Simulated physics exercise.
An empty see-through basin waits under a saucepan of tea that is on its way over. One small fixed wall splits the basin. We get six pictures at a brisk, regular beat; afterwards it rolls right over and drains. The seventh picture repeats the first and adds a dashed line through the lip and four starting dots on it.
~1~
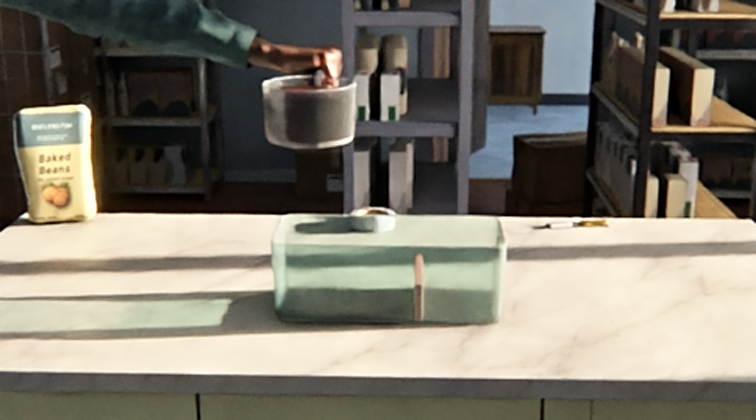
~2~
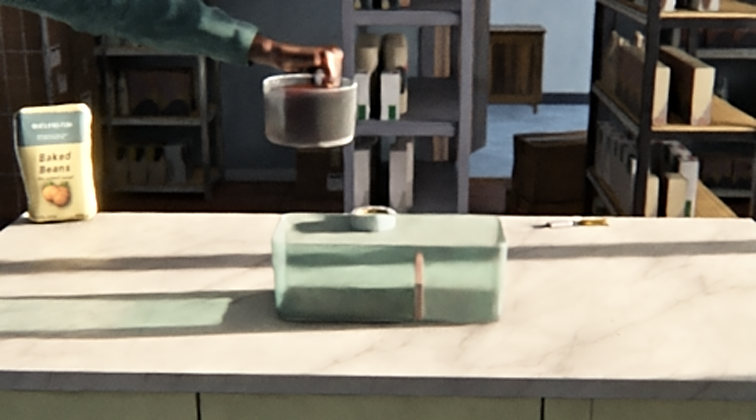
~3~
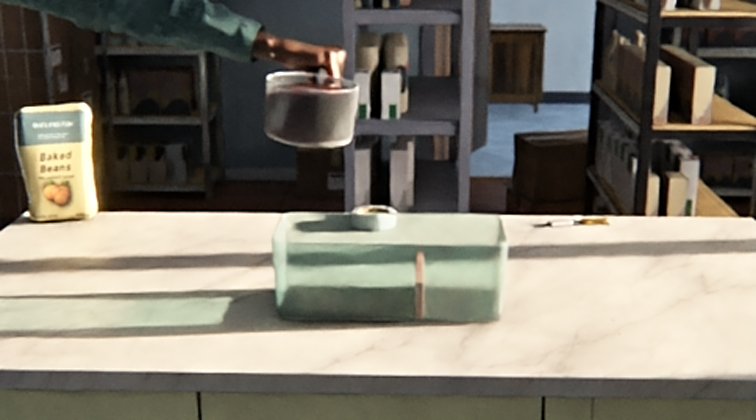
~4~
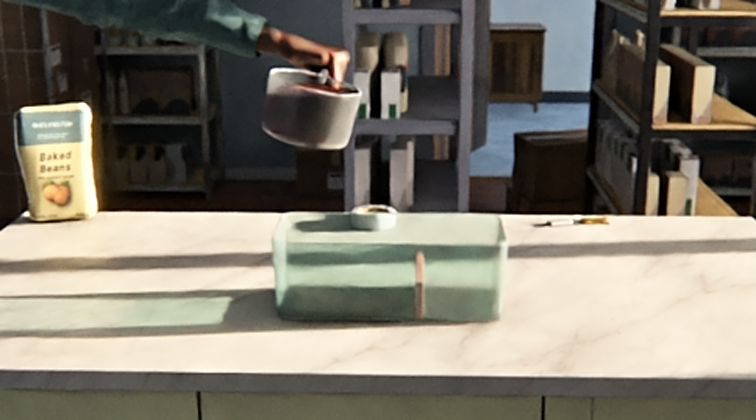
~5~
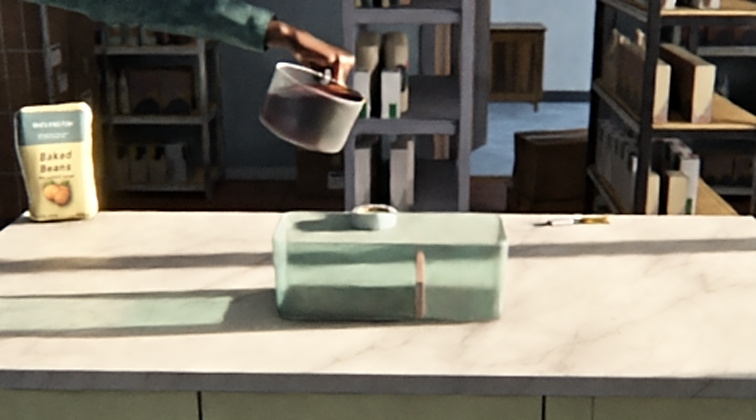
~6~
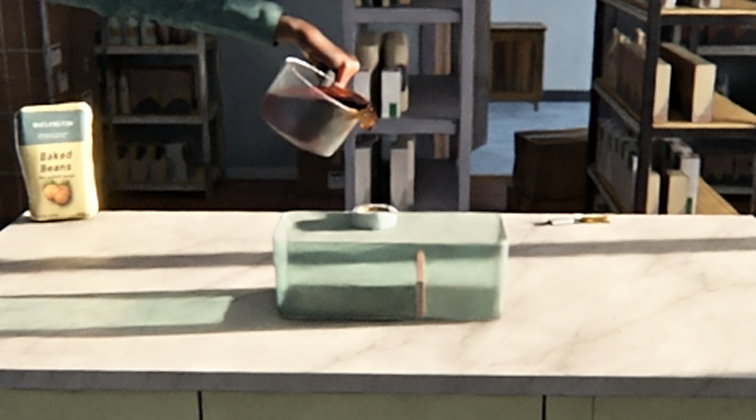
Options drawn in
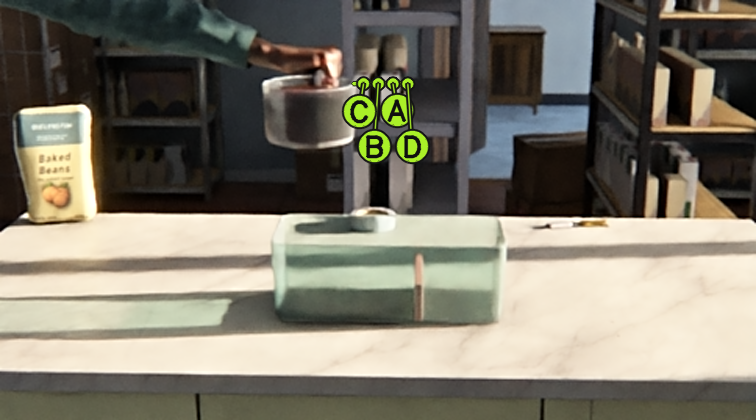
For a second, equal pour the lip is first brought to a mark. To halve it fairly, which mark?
The answer is spot C.
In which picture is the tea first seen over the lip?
Picture 5.
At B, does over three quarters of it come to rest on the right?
No.
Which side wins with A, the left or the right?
The right side.
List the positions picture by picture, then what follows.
Upright, lip at (353, 83); basin from (276, 319) to (501, 321); top of the wall at (419, 268); nothing has left yet.
Upright, lip at (354, 83); nothing has left yet.
Tipped about 6°, lip at (357, 86); nothing has left yet.
Tipped about 13°, lip at (359, 92); nothing has left yet.
Tipped about 23°, lip at (361, 100); tea is over the lip, down to (361, 100).
Tipped about 35°, lip at (362, 110); tea is over the lip, down to (369, 128).
On the marked copy, A at (393, 83); B at (378, 83); C at (363, 83); D at (407, 83).
Choosing A, about 22 % ends left of the wall and 77 % right of it.
Choosing B, about 33 % ends left of the wall and 66 % right of it.
Choosing C, about 50 % ends left of the wall and 48 % right of it.
Choosing D, about 11 % ends left of the wall and 88 % right of it.
